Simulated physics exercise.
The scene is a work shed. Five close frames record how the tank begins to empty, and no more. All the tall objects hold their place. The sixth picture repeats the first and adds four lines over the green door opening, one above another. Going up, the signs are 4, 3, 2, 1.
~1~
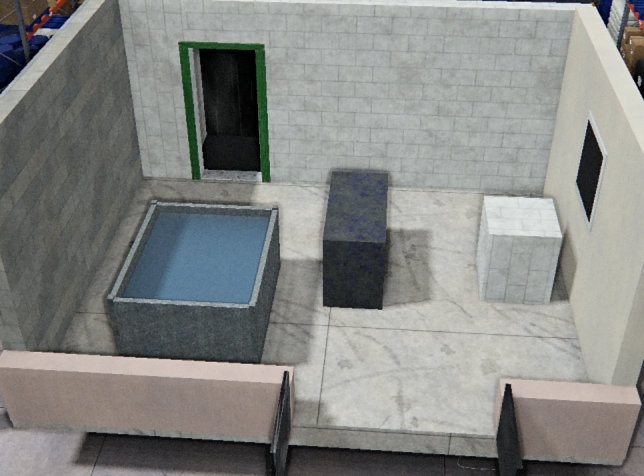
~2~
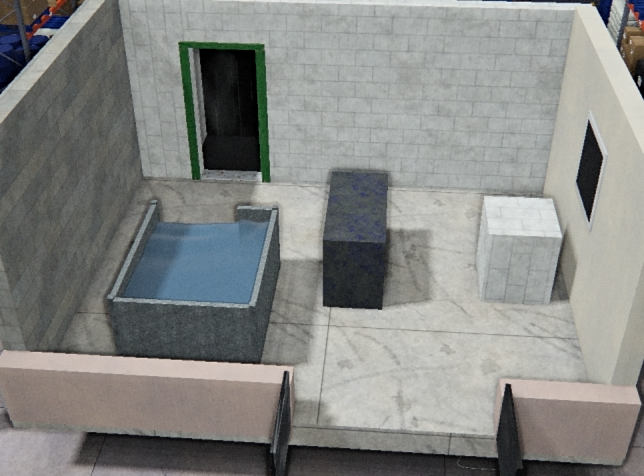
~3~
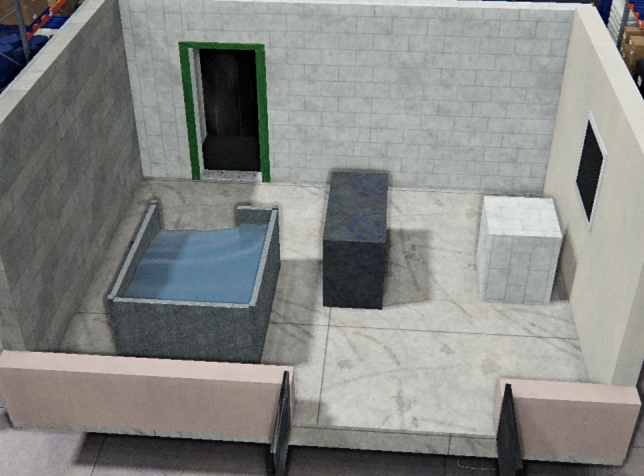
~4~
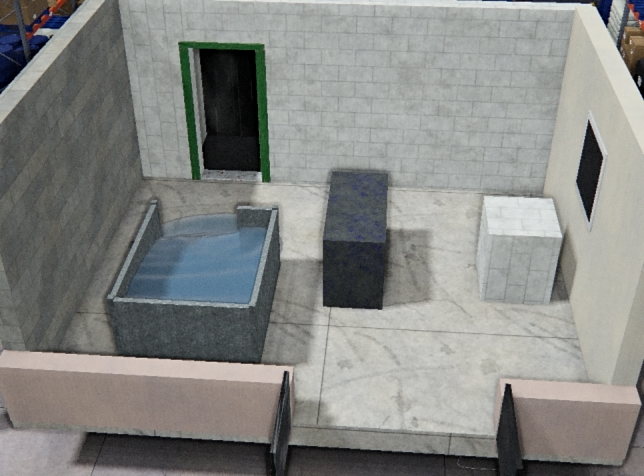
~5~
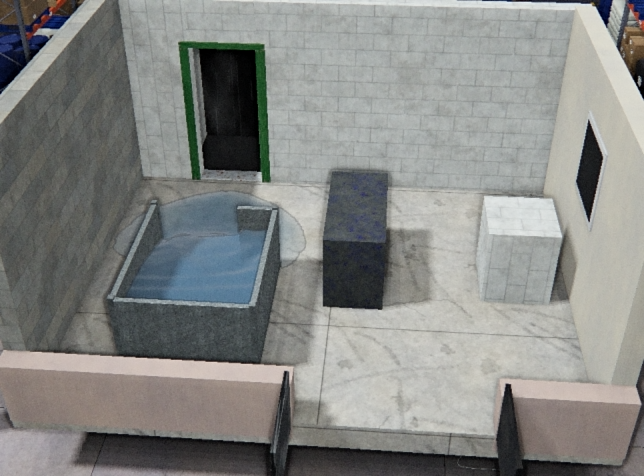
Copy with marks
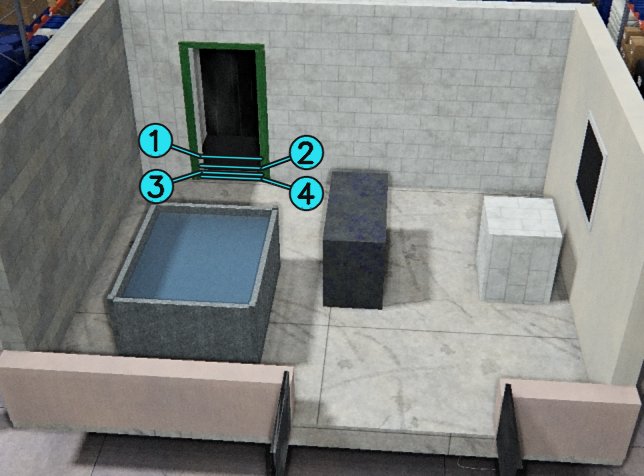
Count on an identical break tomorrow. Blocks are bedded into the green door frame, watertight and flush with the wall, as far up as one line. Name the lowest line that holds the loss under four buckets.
The answer is height 1.
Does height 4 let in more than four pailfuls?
Yes.
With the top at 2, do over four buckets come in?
Yes.
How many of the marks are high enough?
One.
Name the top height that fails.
2.
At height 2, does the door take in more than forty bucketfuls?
No.
In cyan, 1 at (230, 157); 2 at (231, 166); 3 at (231, 173); 4 at (231, 177); from the bottom up 4, 3, 2, 1.
Choosing 1, a bucket or two gets in.
Choosing 2, some 15 bucketfuls get in.
Choosing 3, dozens of bucketfuls pour in.
Choosing 4, dozens of bucketfuls pour in.
